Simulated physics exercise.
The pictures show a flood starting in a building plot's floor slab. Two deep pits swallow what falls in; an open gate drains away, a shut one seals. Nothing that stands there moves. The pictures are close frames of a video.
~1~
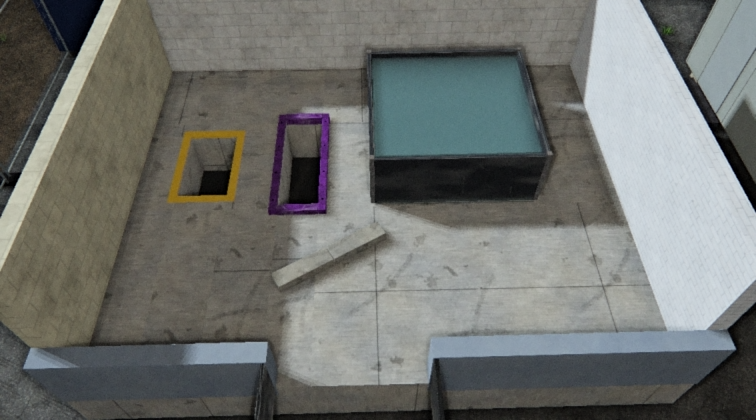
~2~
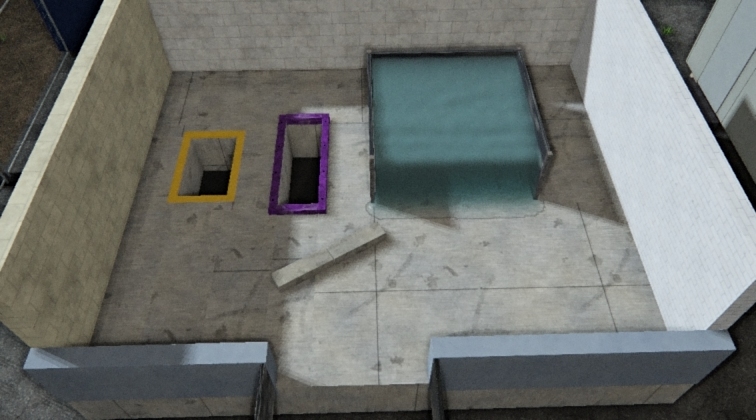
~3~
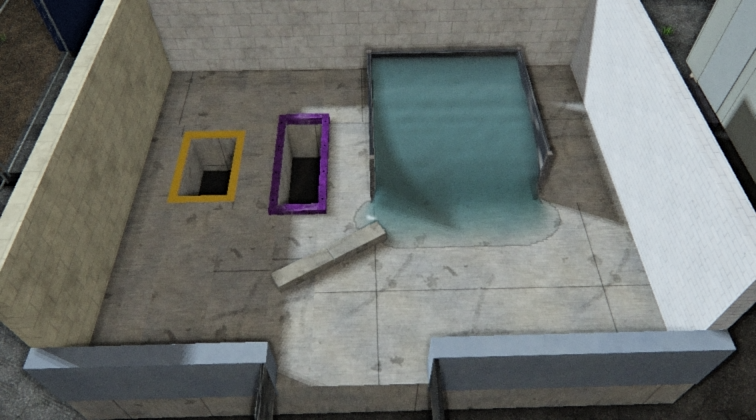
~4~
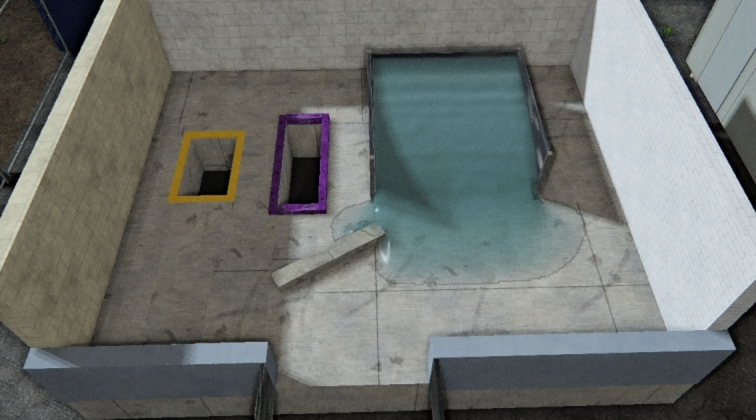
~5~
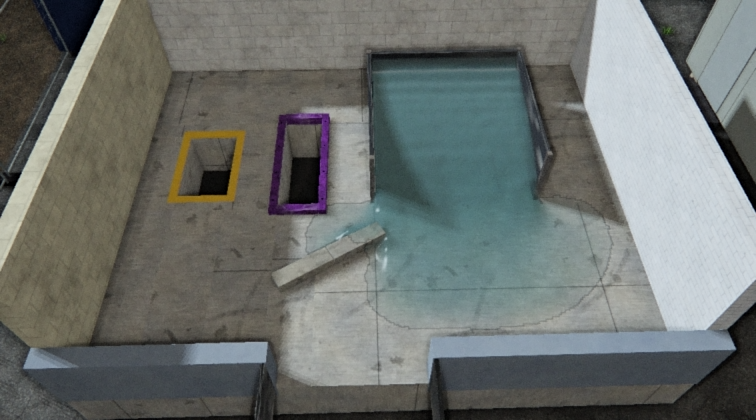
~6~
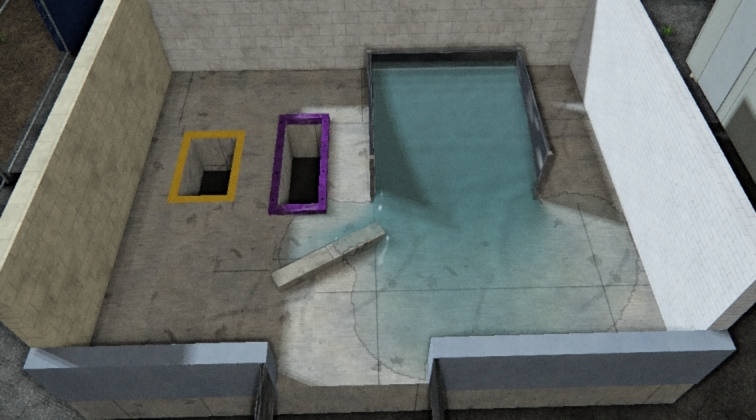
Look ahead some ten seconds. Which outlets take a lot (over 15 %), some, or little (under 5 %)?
The gate takes more than 15 %; the purple pit takes less than 5 %; the yellow pit takes between 5 and 15 %.
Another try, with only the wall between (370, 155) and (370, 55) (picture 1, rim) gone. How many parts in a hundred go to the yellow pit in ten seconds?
In per cent: Yellow 15.
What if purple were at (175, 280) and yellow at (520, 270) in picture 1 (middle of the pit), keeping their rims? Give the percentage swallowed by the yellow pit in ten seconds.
In per cent: Yellow 45.
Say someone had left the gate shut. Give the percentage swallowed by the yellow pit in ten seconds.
Per cent: Yellow 25.
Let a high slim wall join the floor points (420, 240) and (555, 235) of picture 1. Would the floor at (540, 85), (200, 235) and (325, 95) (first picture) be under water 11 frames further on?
As listed: Awash, under water, free of water.
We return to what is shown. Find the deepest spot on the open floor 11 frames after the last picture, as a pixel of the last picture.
Close to (664, 358).
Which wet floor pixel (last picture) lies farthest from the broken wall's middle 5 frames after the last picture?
I would point to (173, 304).
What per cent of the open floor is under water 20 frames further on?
About 65 per cent.
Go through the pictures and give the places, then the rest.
The first picture shows the open tank at (451, 104) is whole and still.
In the second picture, the front is at (540, 202), out from the gap at (456, 183).
In the third picture, water pours out at (456, 186) and has run to (553, 221).
In the fourth picture, the front is at (340, 239), out from the gap at (455, 188).
In the fifth picture, the front is at (598, 270), out from the gap at (455, 189).
In the sixth picture, water pours out at (455, 189) and has run to a hidden place.
A moment on, water covers 40 % of the floor; the gate 3 %, the purple pit 0 %, the yellow pit 0 %.
Next, water covers 50 % of the floor; the gate 10 %, the purple pit 0 %, the yellow pit 0 %.
Then, water covers 65 % of the floor; the gate 18 %, the purple pit 0 %, the yellow pit 0 %.
Later, water covers 85 % of the floor; the gate 24 %, the purple pit 0 %, the yellow pit 2 %.
In the end, water covers 95 % of the floor; the gate 30 %, the purple pit 0 %, the yellow pit 11 %.
